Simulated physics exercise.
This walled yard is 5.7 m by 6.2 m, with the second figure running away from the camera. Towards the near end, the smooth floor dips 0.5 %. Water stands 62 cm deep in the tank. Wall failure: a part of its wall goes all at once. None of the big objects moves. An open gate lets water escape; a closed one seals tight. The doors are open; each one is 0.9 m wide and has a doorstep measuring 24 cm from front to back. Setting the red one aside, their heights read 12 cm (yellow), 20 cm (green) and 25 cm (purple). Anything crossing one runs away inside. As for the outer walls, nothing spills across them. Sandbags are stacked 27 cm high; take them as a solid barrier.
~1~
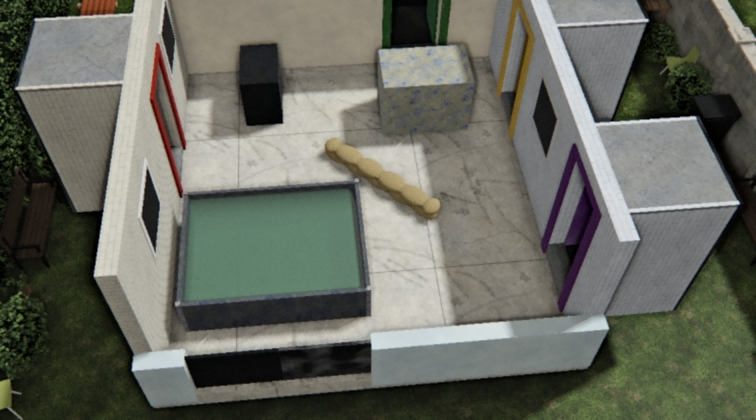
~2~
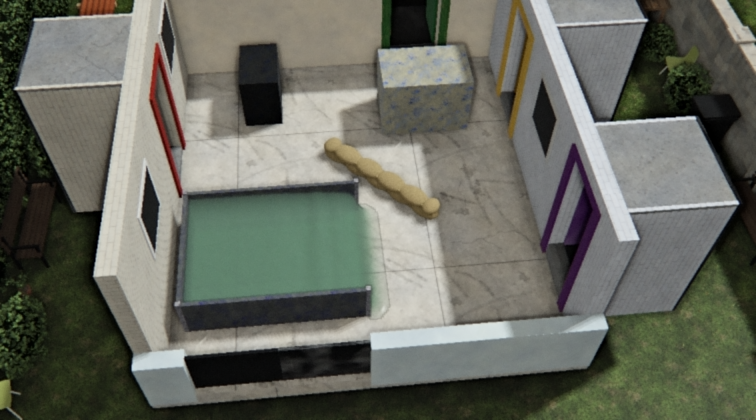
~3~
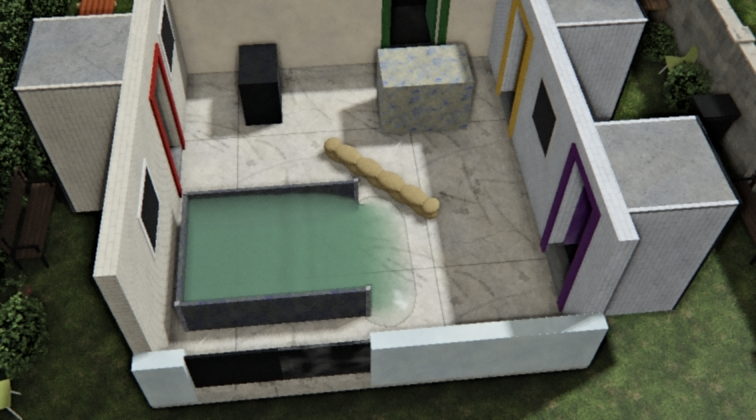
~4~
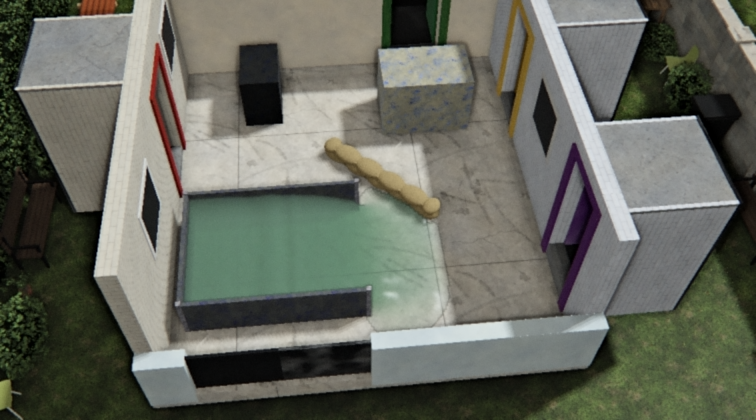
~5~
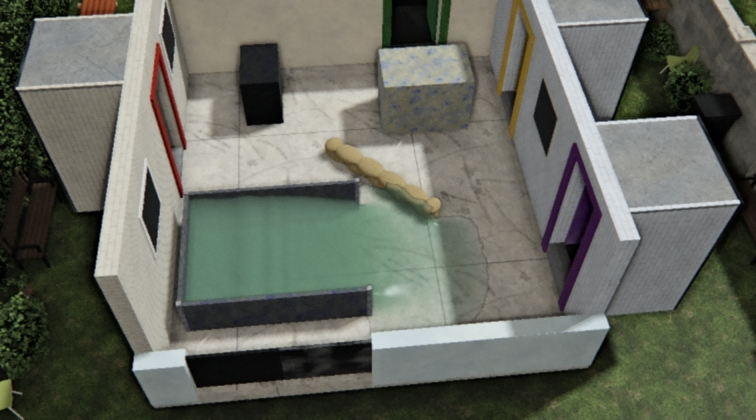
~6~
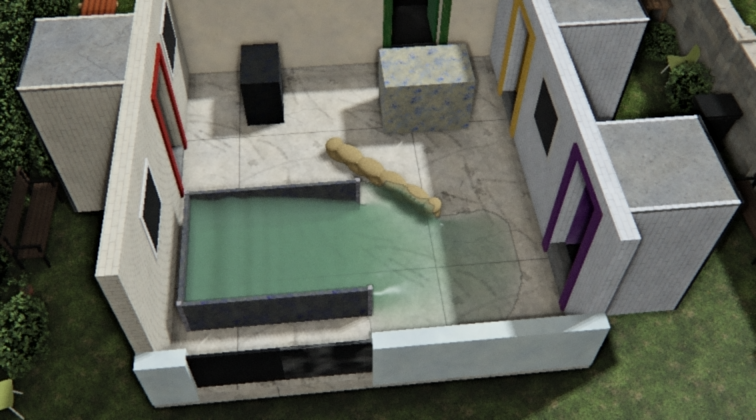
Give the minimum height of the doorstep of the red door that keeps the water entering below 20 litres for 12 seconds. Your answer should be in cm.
Minimum height: About 7 cm.
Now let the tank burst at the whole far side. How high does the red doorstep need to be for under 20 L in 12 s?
I'd say close to 20 cm.
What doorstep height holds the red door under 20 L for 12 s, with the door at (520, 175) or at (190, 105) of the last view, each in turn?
Around 9.5 and 8.5 cm respectively.
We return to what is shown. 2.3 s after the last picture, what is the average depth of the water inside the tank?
Averaged depth comes out at about 18 cm.
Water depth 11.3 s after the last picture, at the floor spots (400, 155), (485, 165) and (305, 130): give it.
In order: Around 7, 7 and 8 cm.
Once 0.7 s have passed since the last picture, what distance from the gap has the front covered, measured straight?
Around 3.2 m out.
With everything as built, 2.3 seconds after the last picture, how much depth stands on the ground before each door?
Centimetres: Yellow = 5, green = 0, purple = 37, red = 0.
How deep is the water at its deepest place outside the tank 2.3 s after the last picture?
Up to some 36 centimetres, I'd say.
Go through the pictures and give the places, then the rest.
The first frame shows the tank at (274, 242) is whole and still, 62 cm deep; the red door at (170, 128) is dry.
In the second frame, the gap is at (360, 252), the front 0.3 m out at (383, 308); the back of the tank holds 62 cm.
In the third frame, water pours out at (360, 253) and has run 0.7 m, to (410, 299); about 11 cm deep outside, 62 cm at the back.
In the fourth frame, the gap is at (361, 254), the front 1.2 m out at (444, 282); the back of the tank holds 62 cm.
In the fifth frame, the gap is at (361, 254), the front 1.8 m out at (481, 269); the back of the tank holds 62 cm.
In the sixth frame, the gap is at (362, 254), the front 2.3 m out at (515, 276); the back of the tank holds 60 cm; the red door at (171, 128), 3.5 m from the gap, is still 3.0 m from the nearest water.
Then, 0.7 s after the last picture water covers 30 % of the floor, deepest (38 cm) near (545, 270); it has not reached the red door.
Then, 2.3 s after the last picture water covers 55 % of the floor, deepest (36 cm) near (548, 280); it has not reached the red door.
Then, 11.3 s after the last picture water covers 95 % of the floor, deepest (14 cm) near (271, 207); 9 cm at the red door, 1 litre in over its 12 cm doorstep.
At the red door as built, the water peaked near 11 cm, 6.3 s after the last picture.
Run again over the same 12 s with other heights there, 30 litres in over 6 cm, 13 litres over 8 cm. The limit of 20 litres is kept from about 7 cm up.
